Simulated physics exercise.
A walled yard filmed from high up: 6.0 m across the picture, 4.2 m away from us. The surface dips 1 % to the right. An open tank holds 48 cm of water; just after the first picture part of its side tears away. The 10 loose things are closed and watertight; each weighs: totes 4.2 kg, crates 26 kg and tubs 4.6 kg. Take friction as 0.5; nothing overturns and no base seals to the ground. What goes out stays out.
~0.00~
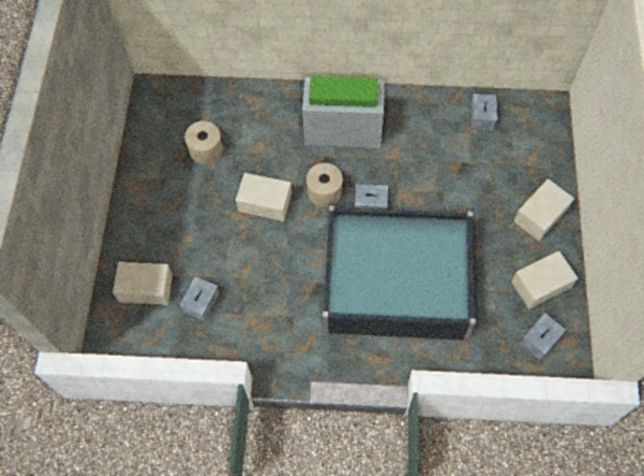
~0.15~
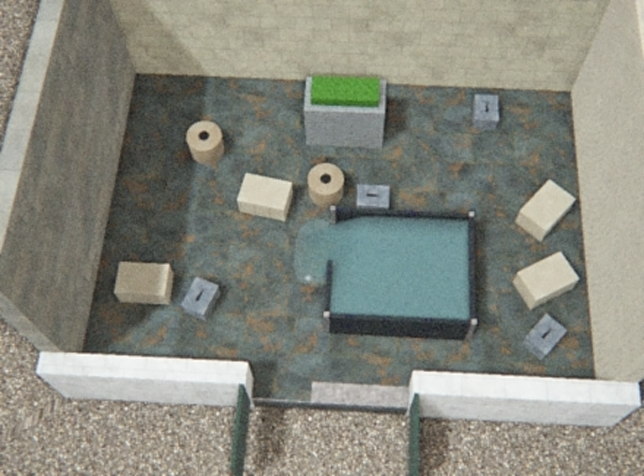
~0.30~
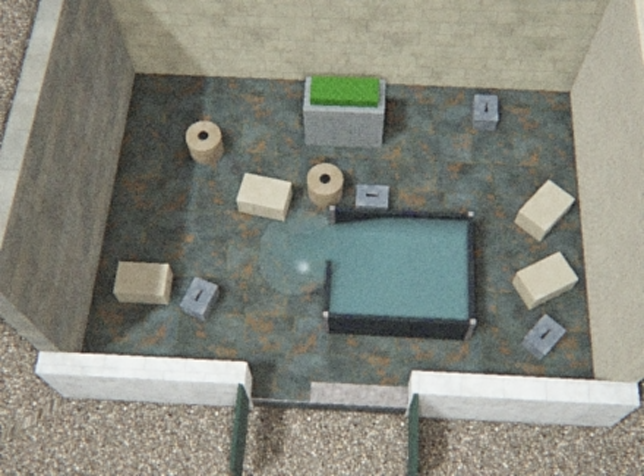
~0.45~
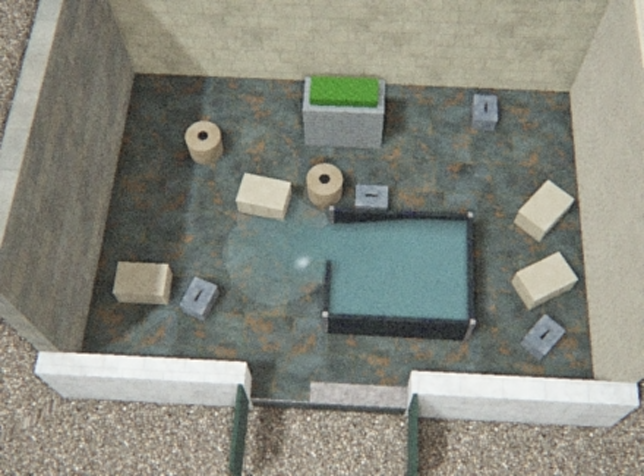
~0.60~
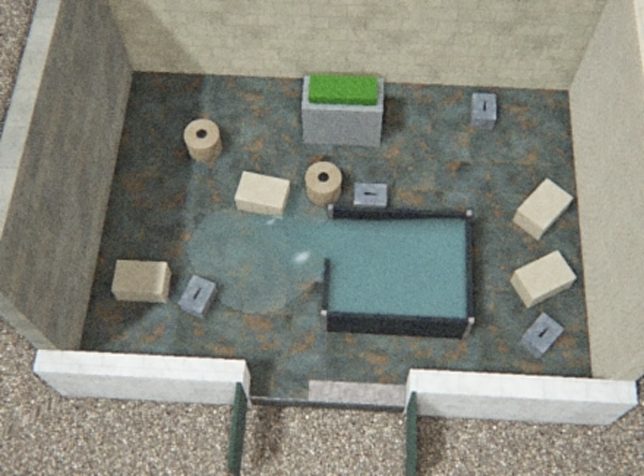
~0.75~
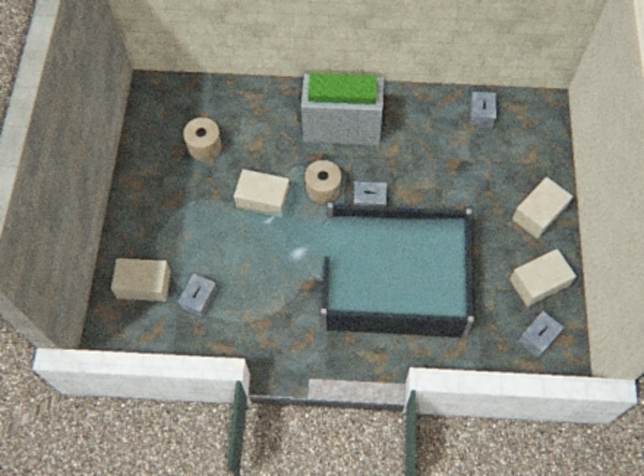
In a walled yard, water pours from the tank's torn left side and spreads leftward.
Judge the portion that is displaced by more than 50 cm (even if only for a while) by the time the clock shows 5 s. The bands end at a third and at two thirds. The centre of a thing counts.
Share: Under a third.
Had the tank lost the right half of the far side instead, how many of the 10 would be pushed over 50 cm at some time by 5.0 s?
In that case 1 of them.
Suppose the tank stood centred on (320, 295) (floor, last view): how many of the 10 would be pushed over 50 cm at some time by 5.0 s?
In that case 3 of them.
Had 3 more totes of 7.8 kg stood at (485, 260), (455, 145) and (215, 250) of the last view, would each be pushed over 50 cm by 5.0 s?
In turn: Short of it, under, past it.
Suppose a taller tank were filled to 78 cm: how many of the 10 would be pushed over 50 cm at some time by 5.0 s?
Then 5.
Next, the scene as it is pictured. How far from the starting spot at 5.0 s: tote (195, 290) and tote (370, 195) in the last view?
In turn: 80 cm, 0 cm.
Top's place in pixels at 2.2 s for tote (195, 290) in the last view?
Near (119, 341).
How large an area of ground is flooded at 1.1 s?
Roughly 6.5 m2.
After 1.1 s 0 of 10 are over 50 cm from their spots; 0 afloat.
After 2.2 s 2 of 10 are over 50 cm from their spots; 1 afloat.
After 3.5 s 2 of 10 are over 50 cm from their spots; 1 afloat.
After 5.0 s 2 of 10 are over 50 cm from their spots, and 2 have been at some point; 1 afloat.
